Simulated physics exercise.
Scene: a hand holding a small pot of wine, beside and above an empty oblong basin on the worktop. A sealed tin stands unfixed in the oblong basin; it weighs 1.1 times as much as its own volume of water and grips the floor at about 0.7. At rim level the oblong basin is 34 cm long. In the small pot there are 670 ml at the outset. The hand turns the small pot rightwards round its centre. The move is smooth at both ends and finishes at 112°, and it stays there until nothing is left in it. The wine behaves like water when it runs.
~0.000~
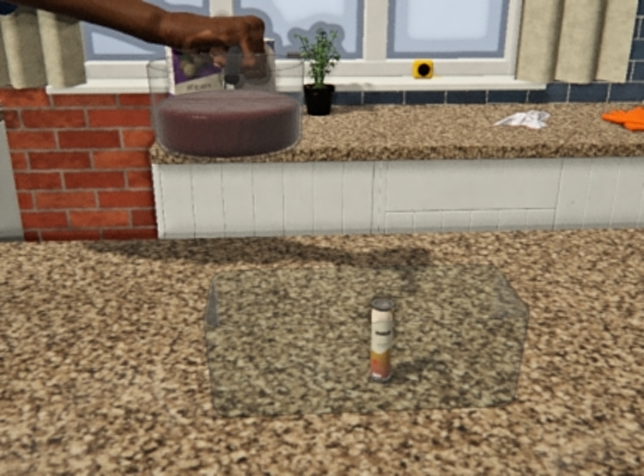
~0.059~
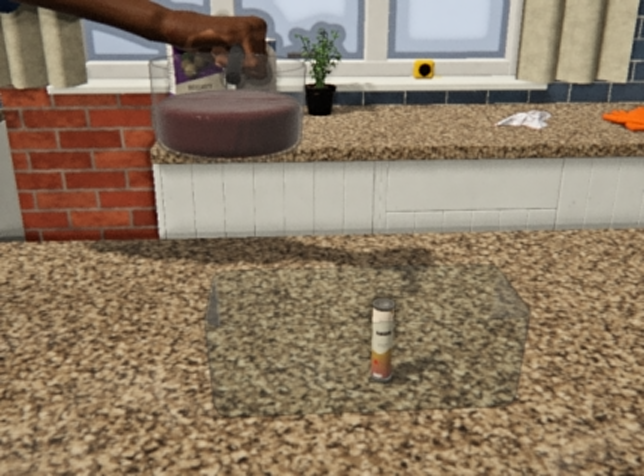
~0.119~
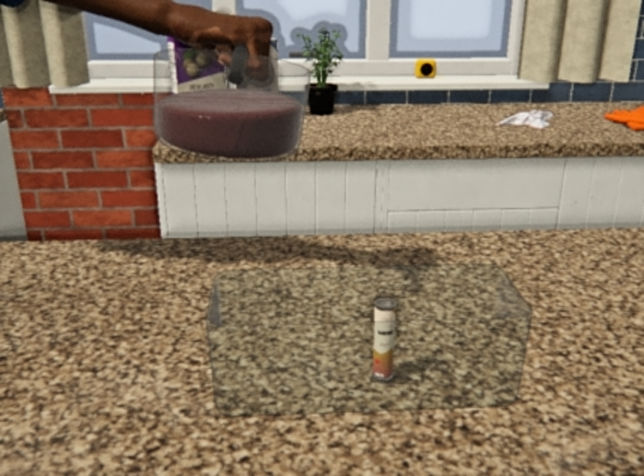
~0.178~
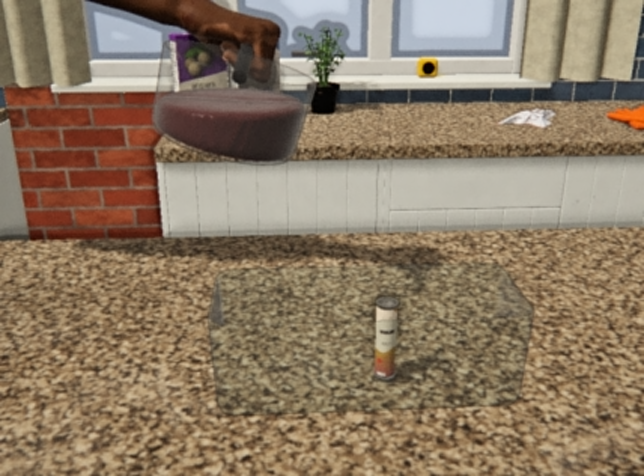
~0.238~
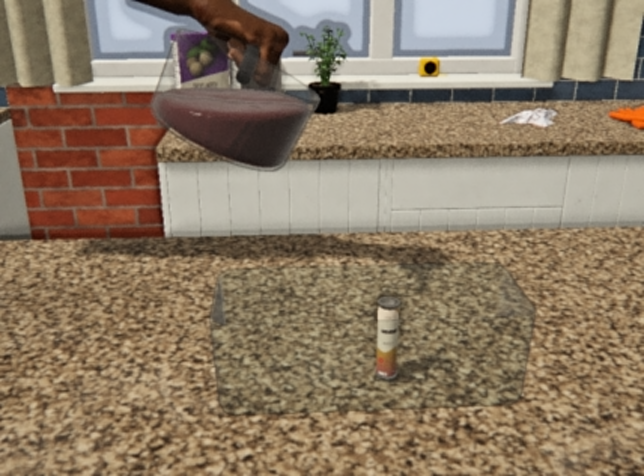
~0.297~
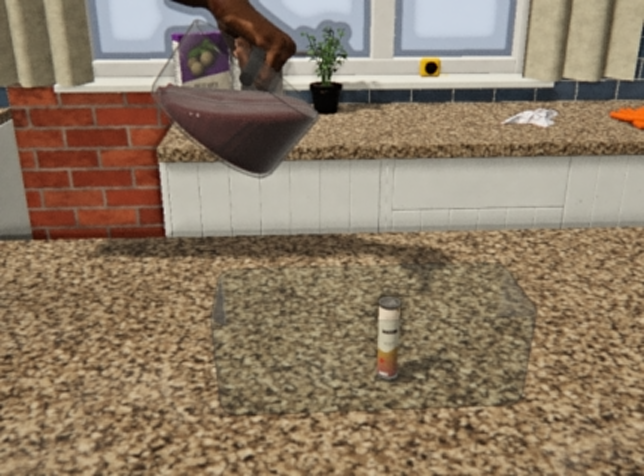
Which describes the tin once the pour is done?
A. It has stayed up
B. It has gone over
It has gone over.
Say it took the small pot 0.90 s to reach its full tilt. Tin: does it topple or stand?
Result: Tin tipped over.
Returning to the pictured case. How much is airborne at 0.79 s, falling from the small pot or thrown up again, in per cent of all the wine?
About 14 per cent.
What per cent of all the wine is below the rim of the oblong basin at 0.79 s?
About 80 per cent.
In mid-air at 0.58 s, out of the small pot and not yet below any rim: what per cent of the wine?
Near 56 per cent at that moment.
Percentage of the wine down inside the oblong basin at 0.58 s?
Roughly 14 per cent.
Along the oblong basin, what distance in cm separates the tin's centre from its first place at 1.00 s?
Close to 8 cm.
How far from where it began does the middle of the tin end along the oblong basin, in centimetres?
Looks like roughly 8.5 cm in total.
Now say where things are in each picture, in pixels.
Tilt 0°; pouring edge (303, 64); surface from (157, 102) to (299, 100); the oblong basin's rim runs from (209, 299) to (513, 290); the tin's top is at (383, 307), in the first frame.
Tilt 2°; pouring edge (305, 67); surface from (157, 101) to (300, 101), in the second frame.
Tilt 7°; pouring edge (309, 74); surface from (159, 100) to (302, 102), in the third frame.
Tilt 15°; pouring edge (314, 84); surface from (160, 98) to (306, 103), in the fourth frame.
Tilt 26°; pouring edge (318, 100); surface from (158, 95) to (311, 104), in the fifth frame.
Tilt 39°; pouring edge (317, 118); surface from (157, 87) to (317, 108), in the sixth frame.
Then, 0.58 s in, the tilt is 100° and 29 per cent is still to pour; the tin stands where it began.
Then, 0.79 s in, the tilt is 112° and 5 per cent is still to pour; the tin leans 10°.
Then, 1.00 s in, the tilt is 112° and 0 per cent is still to pour; the tin lies on its side.
Then, 1.24 s in, the tilt is 112° and 0 per cent is still to pour; the tin lies on its side.
Finally, the tin lies on its side.
